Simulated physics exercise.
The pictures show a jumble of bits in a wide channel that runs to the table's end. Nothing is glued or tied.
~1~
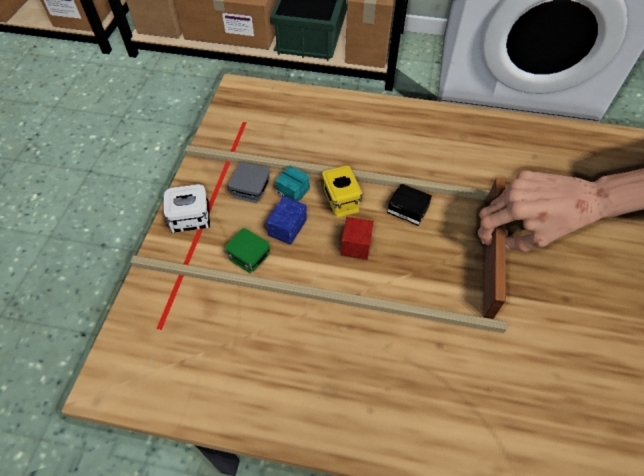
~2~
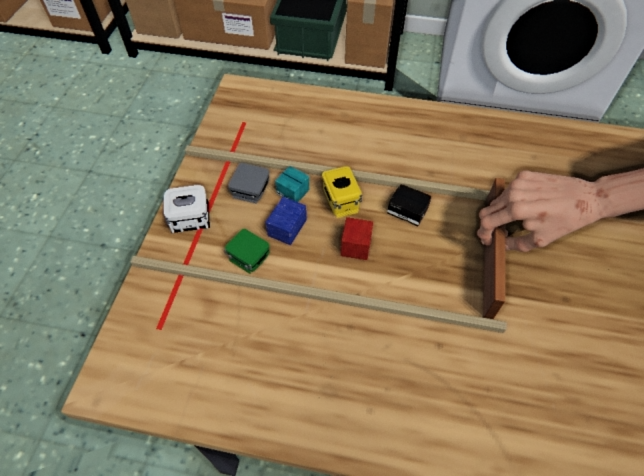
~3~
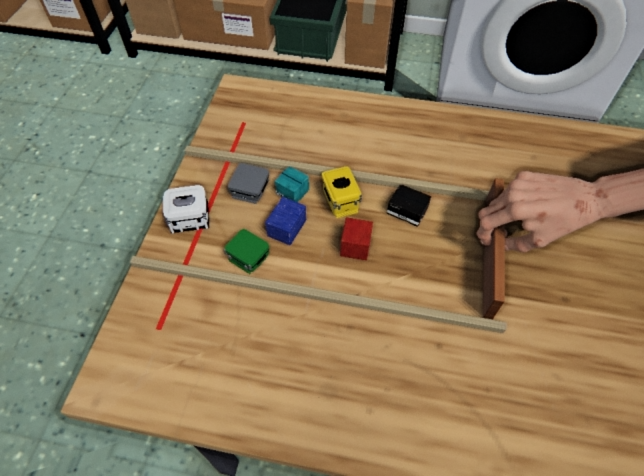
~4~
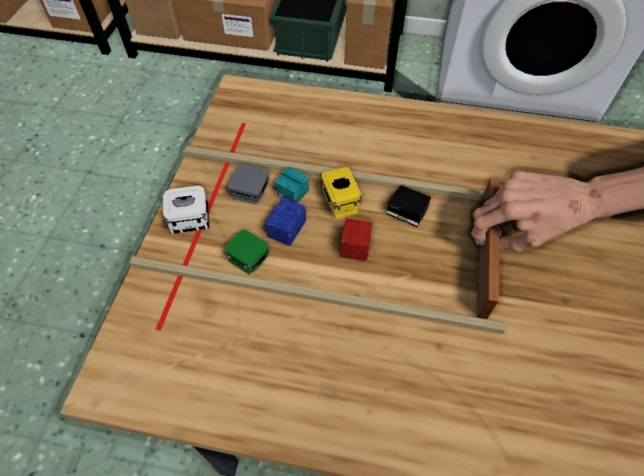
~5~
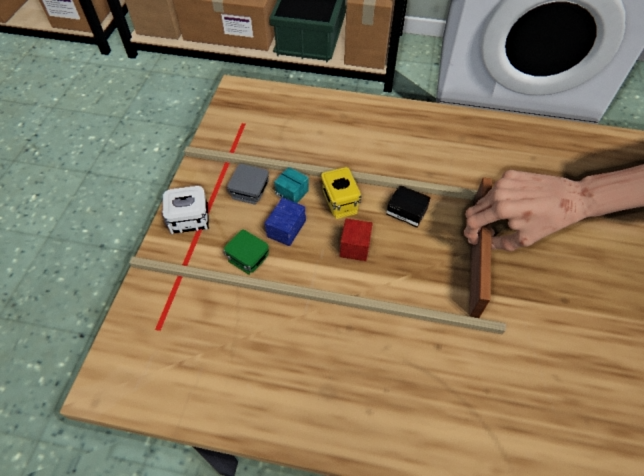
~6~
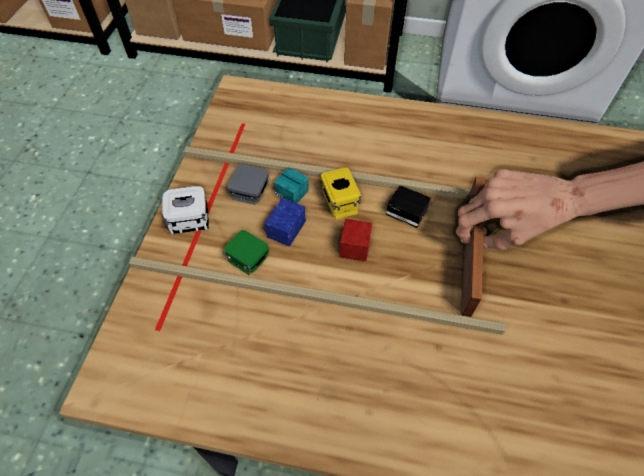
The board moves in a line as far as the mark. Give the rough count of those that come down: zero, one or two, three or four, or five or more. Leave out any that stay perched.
Outcome: The number that fall off is three or four.
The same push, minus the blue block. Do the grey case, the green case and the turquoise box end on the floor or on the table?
The grey case comes down; the green case survives; the turquoise box goes over.
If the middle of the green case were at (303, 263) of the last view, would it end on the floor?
From there it holds on.
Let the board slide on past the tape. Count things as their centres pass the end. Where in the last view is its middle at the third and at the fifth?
About (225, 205), then (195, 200).
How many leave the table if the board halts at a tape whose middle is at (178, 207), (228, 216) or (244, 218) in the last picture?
Down on the floor: 5, 2 and 1.
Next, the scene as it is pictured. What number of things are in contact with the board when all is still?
It touches 3.
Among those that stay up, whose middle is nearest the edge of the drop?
That is the yellow case.
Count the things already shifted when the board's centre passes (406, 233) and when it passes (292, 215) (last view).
At the one place 1, at the other 6.
A little later, none off yet; white case at rest near (186, 210); grey case at rest near (249, 185); green case at rest near (247, 253).
Next, none off yet; white case at rest near (186, 210); grey case shifted well along near (193, 179); green case at rest near (247, 253).
When it is over, the number that fall off is three or four; down, turquoise box, grey case and white case.
